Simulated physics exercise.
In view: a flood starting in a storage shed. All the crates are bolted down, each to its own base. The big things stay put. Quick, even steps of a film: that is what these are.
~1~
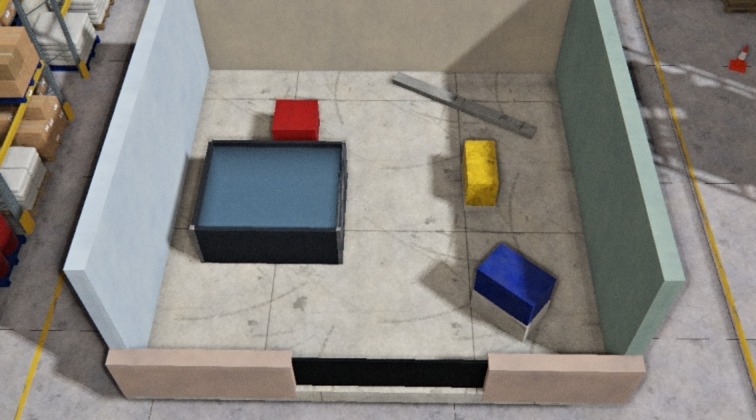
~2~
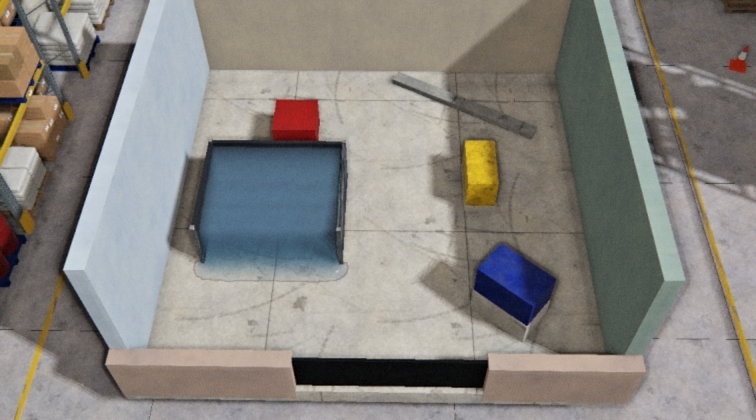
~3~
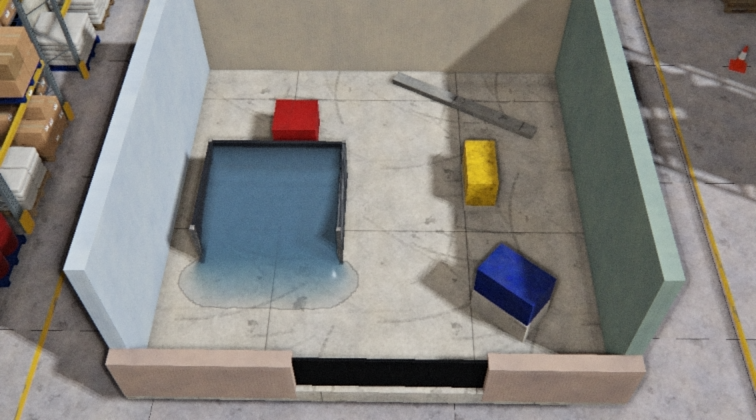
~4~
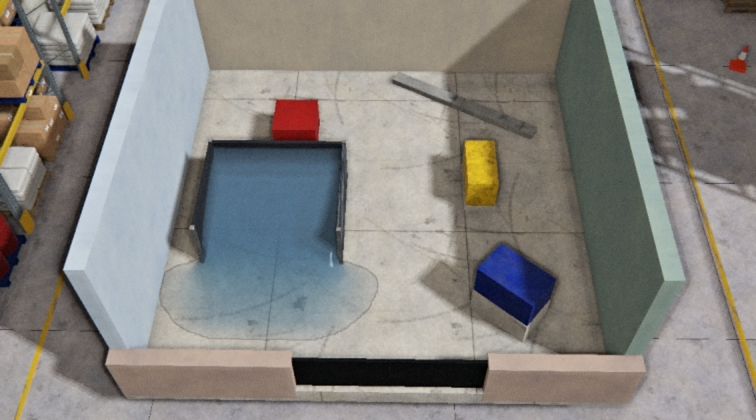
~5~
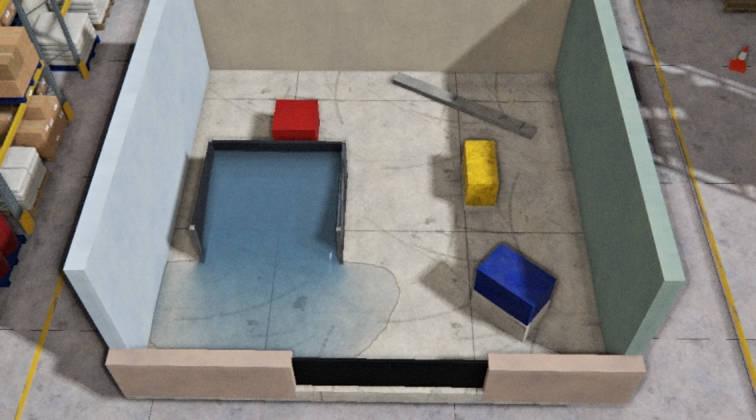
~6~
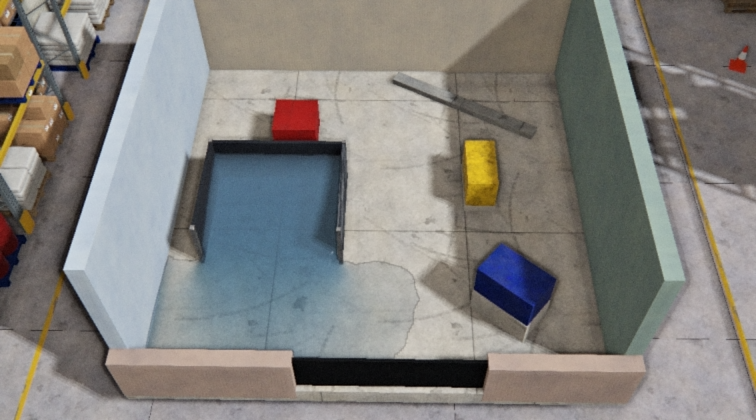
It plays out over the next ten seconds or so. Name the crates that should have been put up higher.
In the end the yellow crate will be reached; the blue crate will not be reached; the red crate will be reached.
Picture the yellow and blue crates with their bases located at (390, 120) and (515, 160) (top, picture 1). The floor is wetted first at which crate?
That's the blue-painted one.
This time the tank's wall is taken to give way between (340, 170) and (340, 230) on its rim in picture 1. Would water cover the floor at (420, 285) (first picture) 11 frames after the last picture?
Inundated.
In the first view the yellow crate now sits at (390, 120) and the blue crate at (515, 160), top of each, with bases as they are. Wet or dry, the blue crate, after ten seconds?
I'd say the blue is not reached.
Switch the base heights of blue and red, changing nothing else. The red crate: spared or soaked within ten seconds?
Note: Red crate is left dry.
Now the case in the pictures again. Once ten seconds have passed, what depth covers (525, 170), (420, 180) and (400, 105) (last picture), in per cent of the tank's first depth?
Depths of roughly 8, 12 and 10 per cent.
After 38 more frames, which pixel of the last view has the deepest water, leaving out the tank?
It should be roughly at (549, 74).
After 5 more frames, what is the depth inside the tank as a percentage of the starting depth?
Estimate: Around 40 per cent.
A moment on, water covers 20 % of the floor; the yellow crate not reached, the blue crate not reached, the red crate not reached.
Next, water covers 30 % of the floor; the yellow crate not reached, the blue crate water round its plinth, the red crate not reached.
Then, water covers 55 % of the floor; the yellow crate water round its plinth, the blue crate water round its plinth, the red crate not reached.
Later, water covers 85 % of the floor; the yellow crate water round its plinth, the blue crate water round its plinth, the red crate water round its plinth.
In the end, water covers 100 % of the floor; the yellow crate was topped, the blue crate stayed above the water, the red crate was topped.
